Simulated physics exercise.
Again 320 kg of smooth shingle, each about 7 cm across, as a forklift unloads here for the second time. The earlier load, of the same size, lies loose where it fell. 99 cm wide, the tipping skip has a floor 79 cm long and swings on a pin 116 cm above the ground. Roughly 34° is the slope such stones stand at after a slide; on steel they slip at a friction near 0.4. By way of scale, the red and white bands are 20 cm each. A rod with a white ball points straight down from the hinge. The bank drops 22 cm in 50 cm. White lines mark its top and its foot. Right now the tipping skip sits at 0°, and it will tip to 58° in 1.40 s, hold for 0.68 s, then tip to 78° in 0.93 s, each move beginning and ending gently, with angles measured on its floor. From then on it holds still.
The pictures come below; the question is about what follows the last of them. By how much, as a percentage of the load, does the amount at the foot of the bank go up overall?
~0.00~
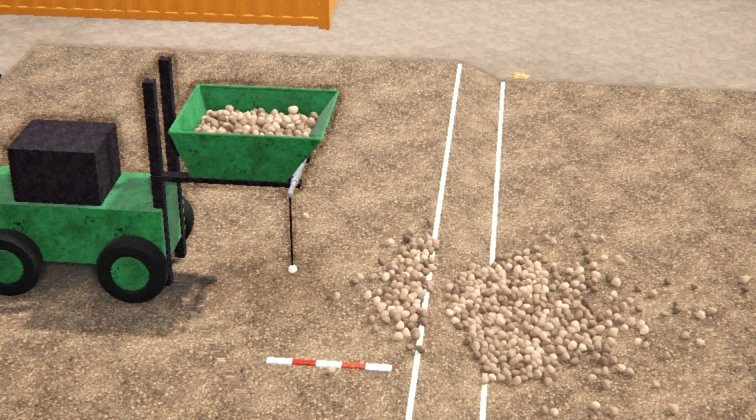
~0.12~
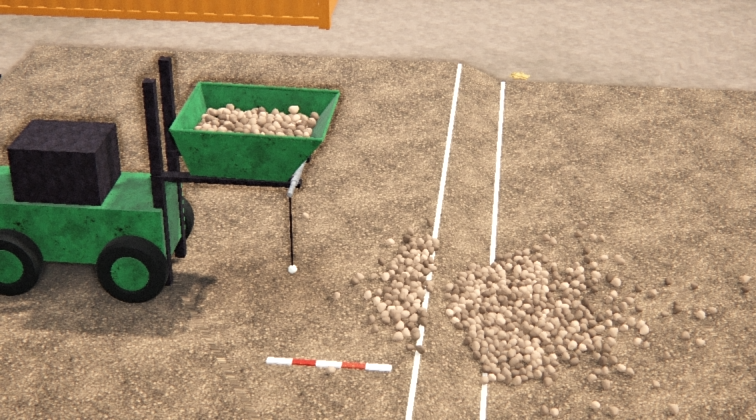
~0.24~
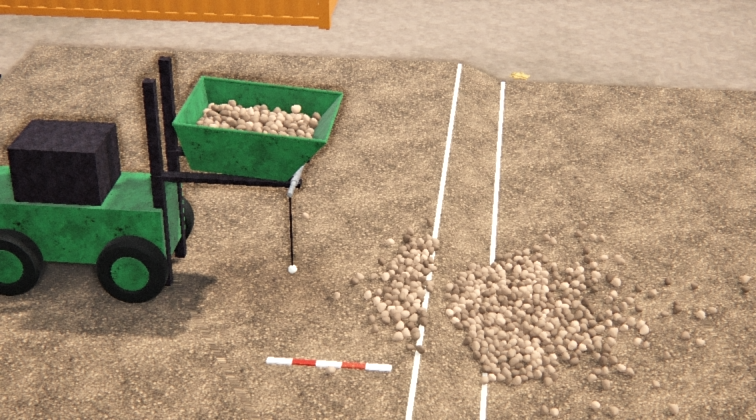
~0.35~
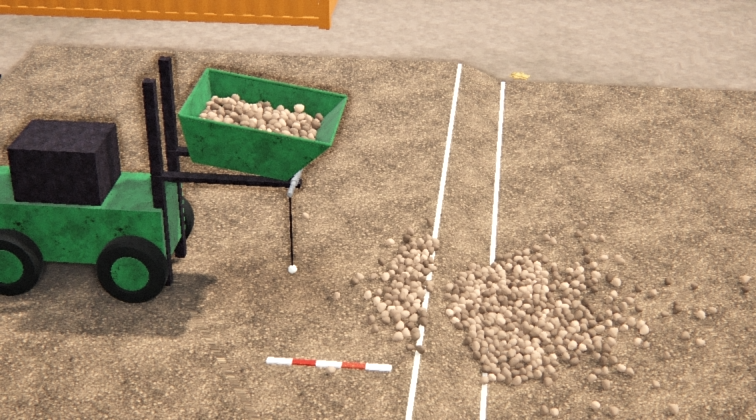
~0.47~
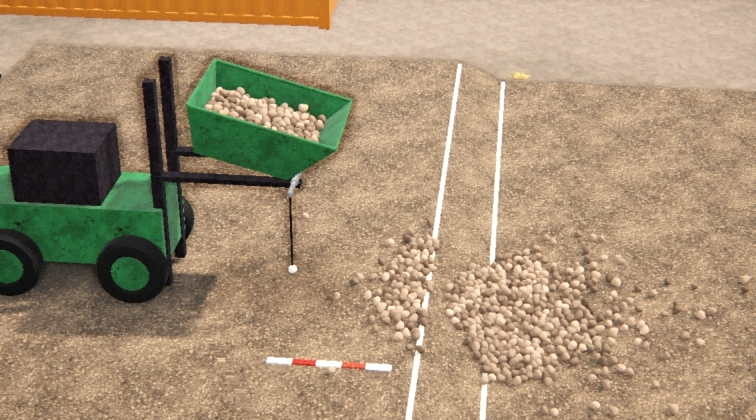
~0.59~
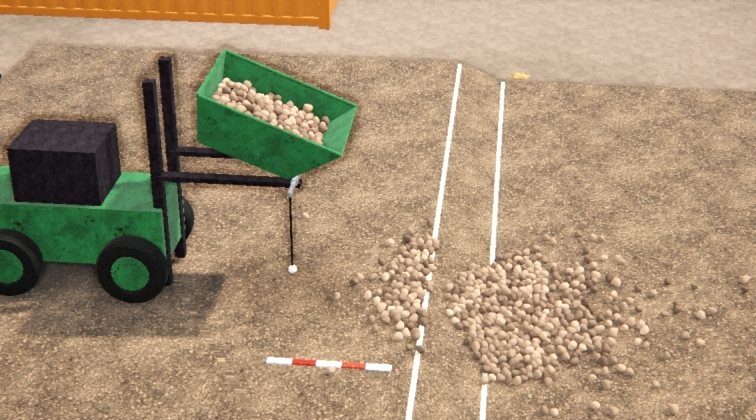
Roughly 18 per cent.
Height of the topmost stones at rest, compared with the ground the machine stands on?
Close to 20 centimetres up.
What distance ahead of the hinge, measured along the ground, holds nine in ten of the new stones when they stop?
Close to 170 centimetres.
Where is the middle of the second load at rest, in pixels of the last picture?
They come to rest centred about (439, 286).
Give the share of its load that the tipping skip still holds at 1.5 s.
Close to 90 in a hundred is still held.
After 1.0 s the floor is at 49°; in per cent of one load, 100 in the tipping skip, 32 on the top or the slope, 67 at the foot of the bank; the foremost stones are at (719, 312).
After 1.5 s the floor is at 58°; in per cent of one load, 92 in the tipping skip, 40 on the top or the slope, 67 at the foot of the bank; the foremost stones are at (719, 312).
After 3.5 s the floor is at 78°; in per cent of one load, 6 in the tipping skip, 114 on the top or the slope, 79 at the foot of the bank; the foremost stones are at (719, 309).
After 6.0 s the floor is at 78°; in per cent of one load, 0 in the tipping skip, 114 on the top or the slope, 86 at the foot of the bank; the foremost stones are at (719, 309). Net gain at the foot of the bank, 18.
